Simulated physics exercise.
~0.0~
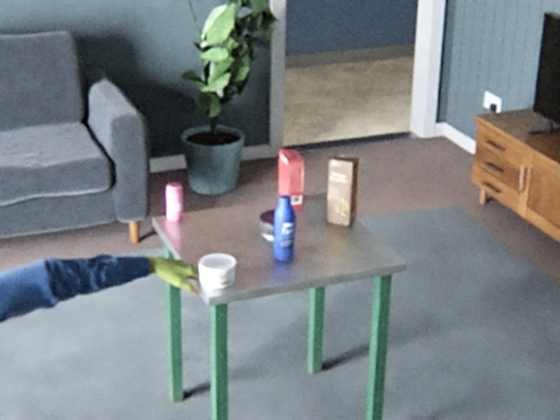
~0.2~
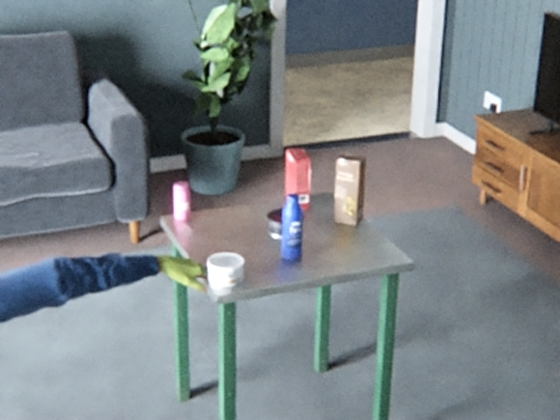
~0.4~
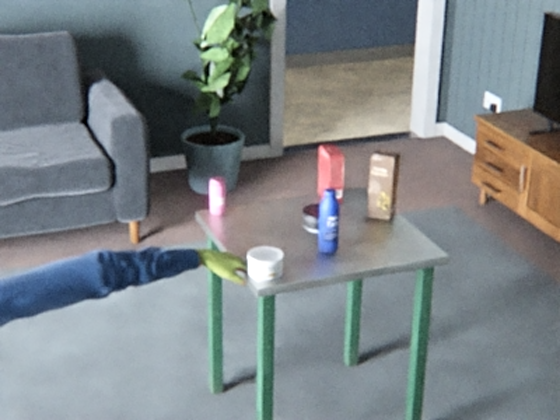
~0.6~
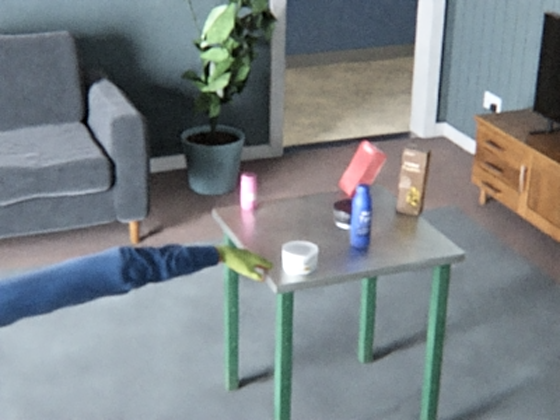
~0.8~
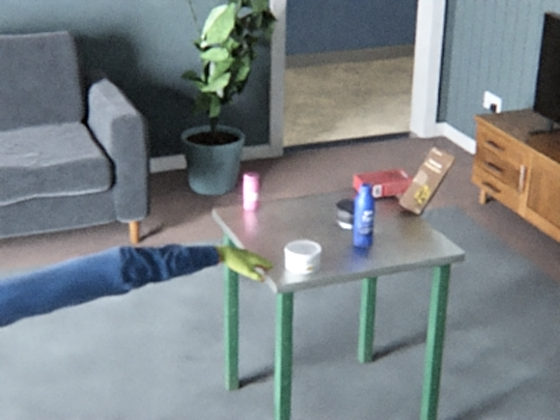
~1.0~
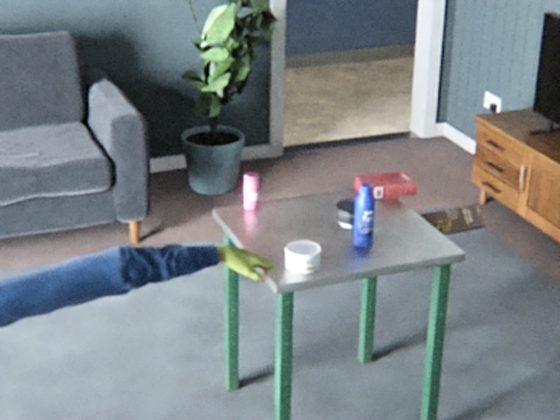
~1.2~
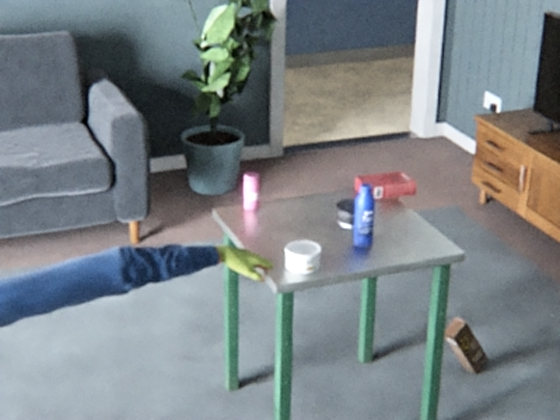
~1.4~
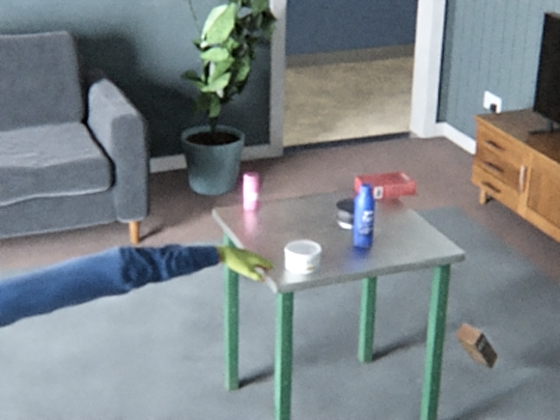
A small table with green legs slides to the right across a living room floor, a gloved hand in a blue sleeve at its left edge. The blue bottle, pink shaker, white tub, dark tub, red packet and brown carton ride along with it. As the table comes to a stop, the red packet tips over to the right and lands on its side on the tabletop. The brown carton leans after it, topples off the right edge and drops to the floor. It ends up beside the table, while the red packet lies flat and the bottle, shaker and tubs stay standing.
